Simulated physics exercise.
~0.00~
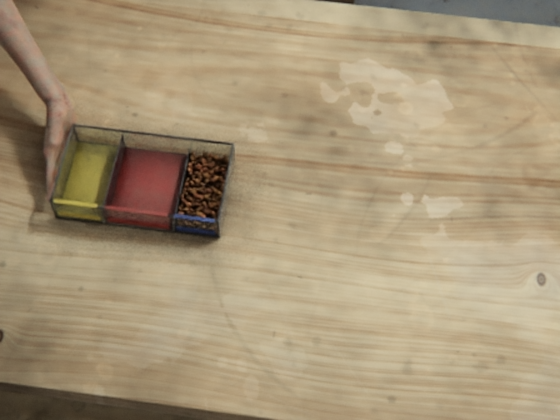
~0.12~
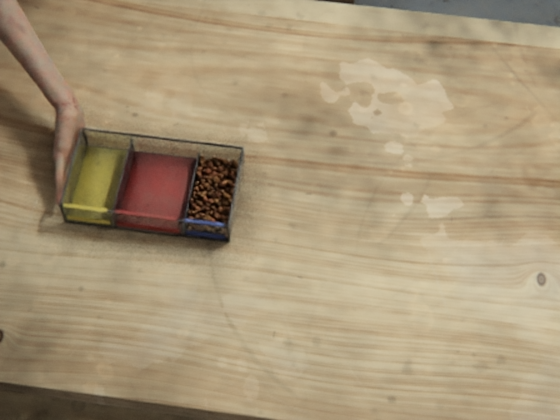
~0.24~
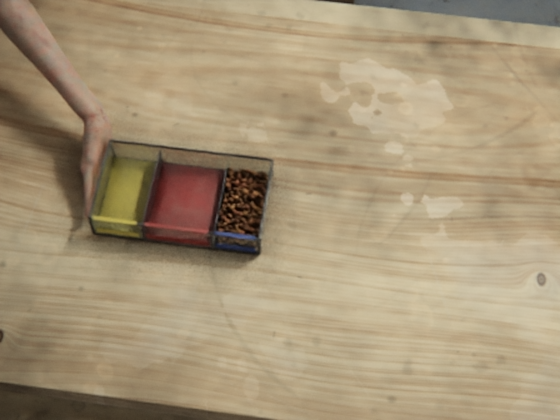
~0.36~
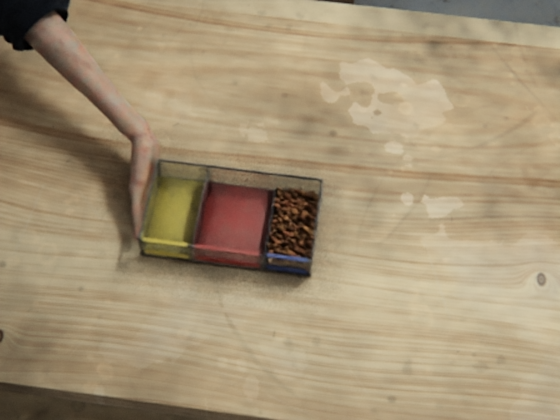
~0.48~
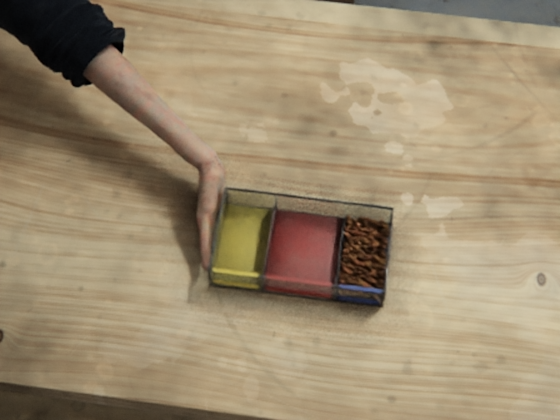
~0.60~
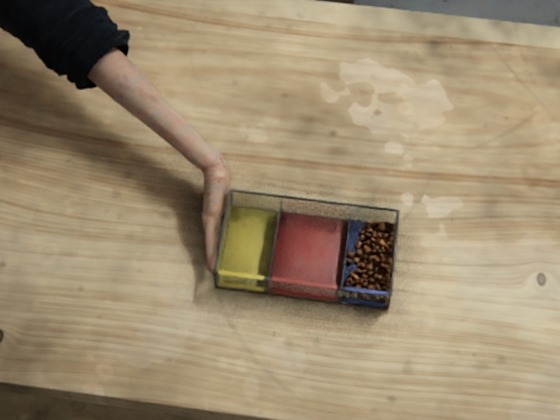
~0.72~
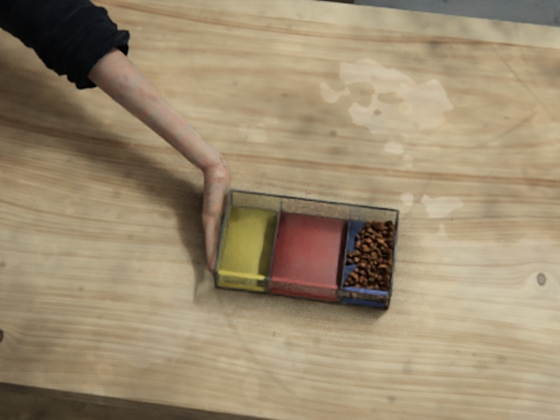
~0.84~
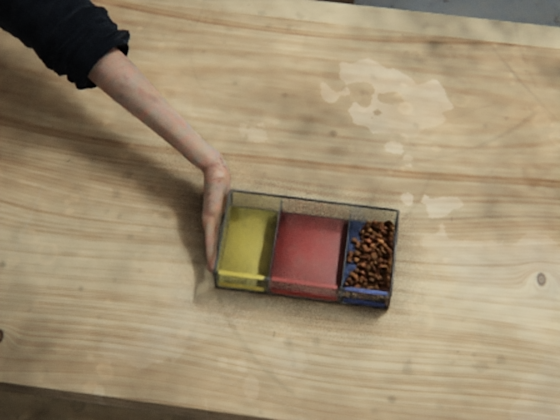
A hand pushes a divided tray right across the table and stops, kibble still inside.
